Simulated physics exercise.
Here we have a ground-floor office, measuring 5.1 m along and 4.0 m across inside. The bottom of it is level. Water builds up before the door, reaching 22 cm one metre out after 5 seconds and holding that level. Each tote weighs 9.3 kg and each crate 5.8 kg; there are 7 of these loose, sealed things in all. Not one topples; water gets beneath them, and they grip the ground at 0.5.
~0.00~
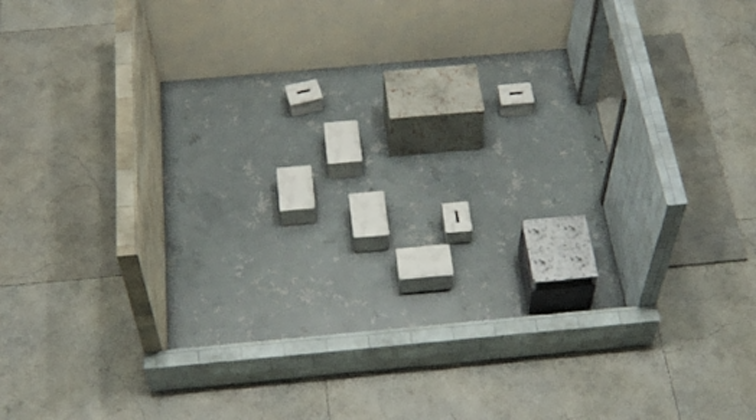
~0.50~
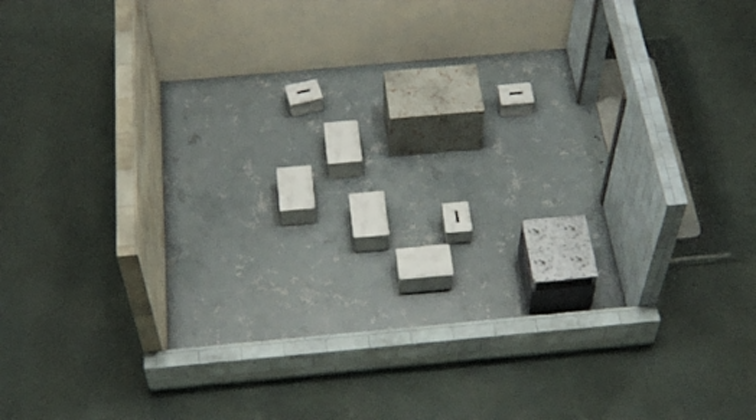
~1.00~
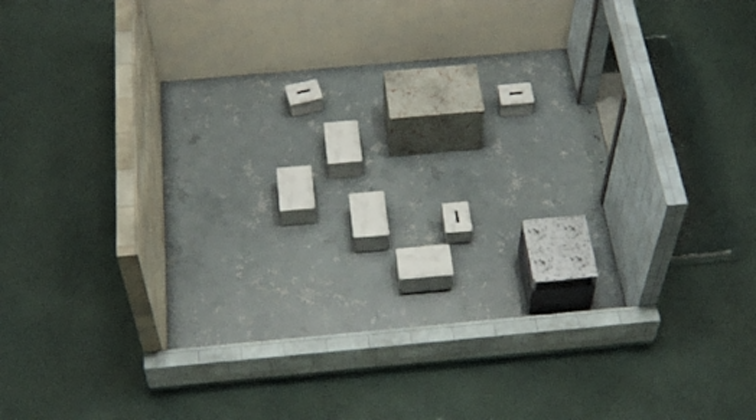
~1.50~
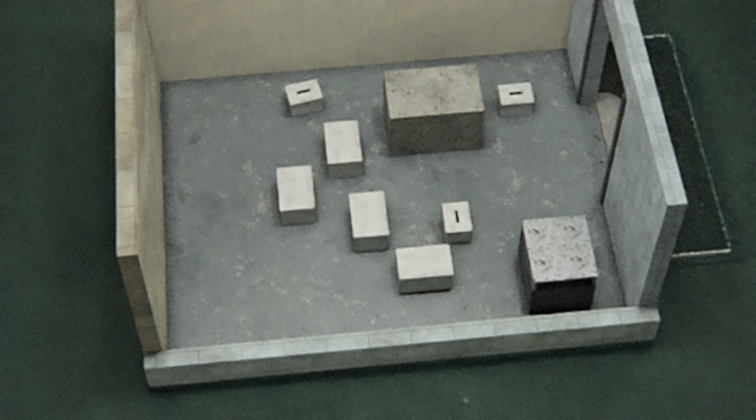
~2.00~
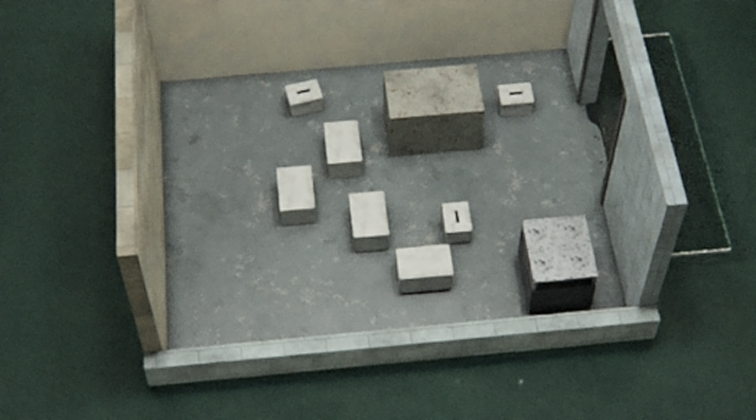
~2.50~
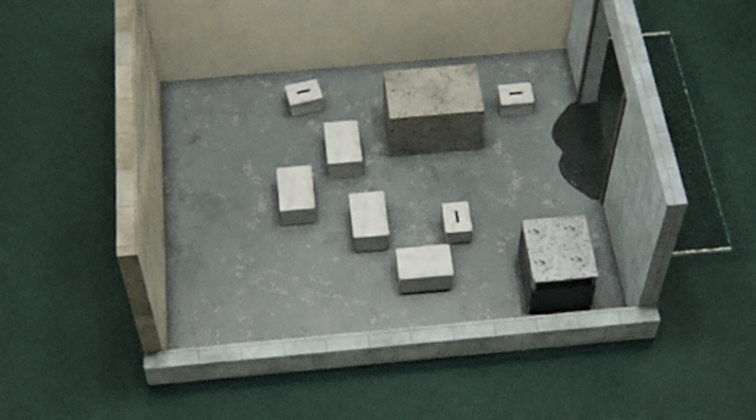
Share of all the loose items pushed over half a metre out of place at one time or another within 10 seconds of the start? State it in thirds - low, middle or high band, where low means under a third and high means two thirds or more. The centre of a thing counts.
High band.
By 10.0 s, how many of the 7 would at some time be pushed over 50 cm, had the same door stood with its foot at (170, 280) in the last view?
Then it comes to 5.
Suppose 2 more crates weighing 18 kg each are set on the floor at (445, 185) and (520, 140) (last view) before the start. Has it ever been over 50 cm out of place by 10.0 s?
So the first ends up beyond that distance while the second ends up beyond that distance.
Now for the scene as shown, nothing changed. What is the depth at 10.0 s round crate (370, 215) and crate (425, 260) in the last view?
Some 13 cm at the first, some 12 cm at the second.
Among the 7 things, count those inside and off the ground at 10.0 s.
Just then, the number is 6.
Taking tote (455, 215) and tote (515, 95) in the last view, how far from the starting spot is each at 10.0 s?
250 cm, 60 cm.
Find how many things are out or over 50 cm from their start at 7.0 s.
By my tally, 5.
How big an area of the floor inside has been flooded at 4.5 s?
Roughly 5.0 m2 of it is wet.
After 3.5 s 0 of 7 are over 50 cm from their spots; 0 afloat.
After 4.5 s 0 of 7 are over 50 cm from their spots; 0 afloat.
After 7.0 s 5 of 7 are over 50 cm from their spots; 1 afloat.
After 10.0 s 6 of 7 are over 50 cm from their spots, and 6 have been at some point; 6 afloat.
